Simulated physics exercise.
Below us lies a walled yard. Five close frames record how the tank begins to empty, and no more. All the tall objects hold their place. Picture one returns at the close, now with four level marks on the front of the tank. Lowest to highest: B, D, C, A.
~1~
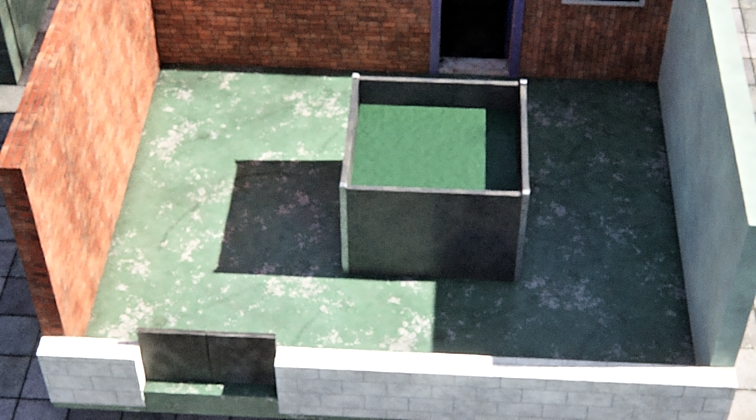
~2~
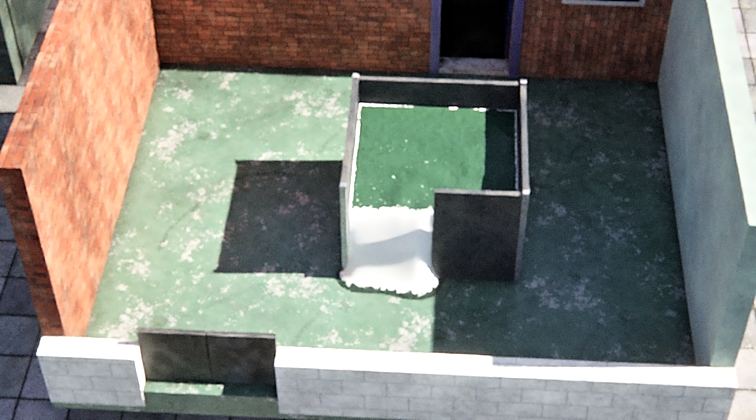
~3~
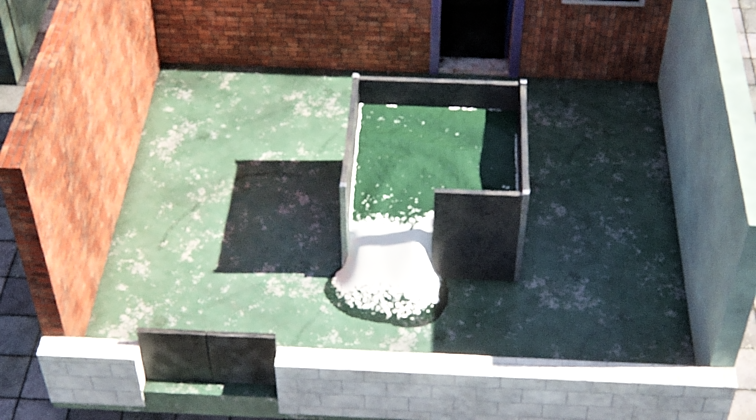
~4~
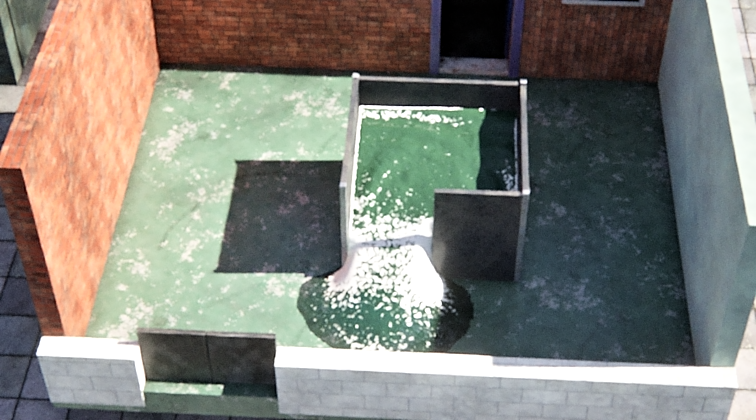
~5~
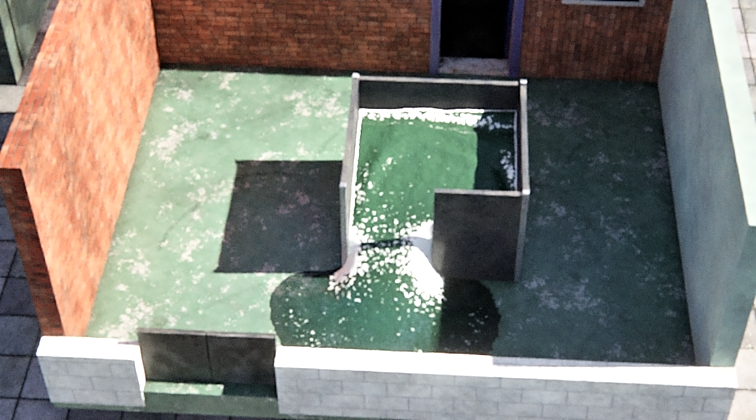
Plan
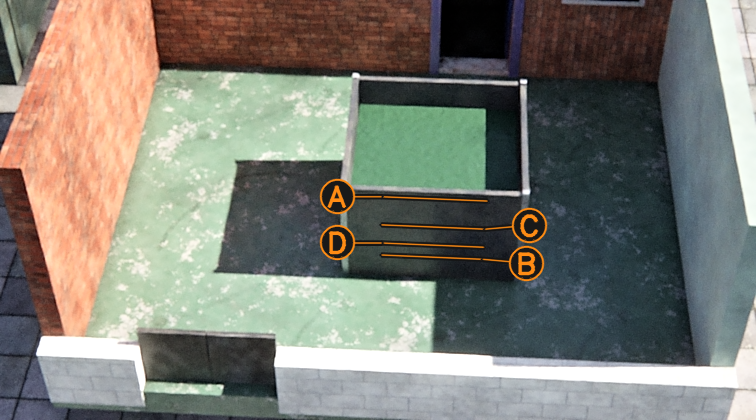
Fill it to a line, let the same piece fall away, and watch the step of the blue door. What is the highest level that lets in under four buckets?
Line D just does it.
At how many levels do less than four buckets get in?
Two of the four.
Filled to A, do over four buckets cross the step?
Yes.
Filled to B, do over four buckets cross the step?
No, not at all.
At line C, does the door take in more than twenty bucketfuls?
No, less.
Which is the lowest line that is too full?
That would be C.
On the marked copy, A at (434, 198); B at (432, 257); C at (433, 227); D at (432, 245); from the bottom up B, D, C, A.
With A, dozens of bucketfuls pour in.
With B, nothing gets over.
With C, about 10 bucketfuls get in.
With D, a bucket or two gets in.
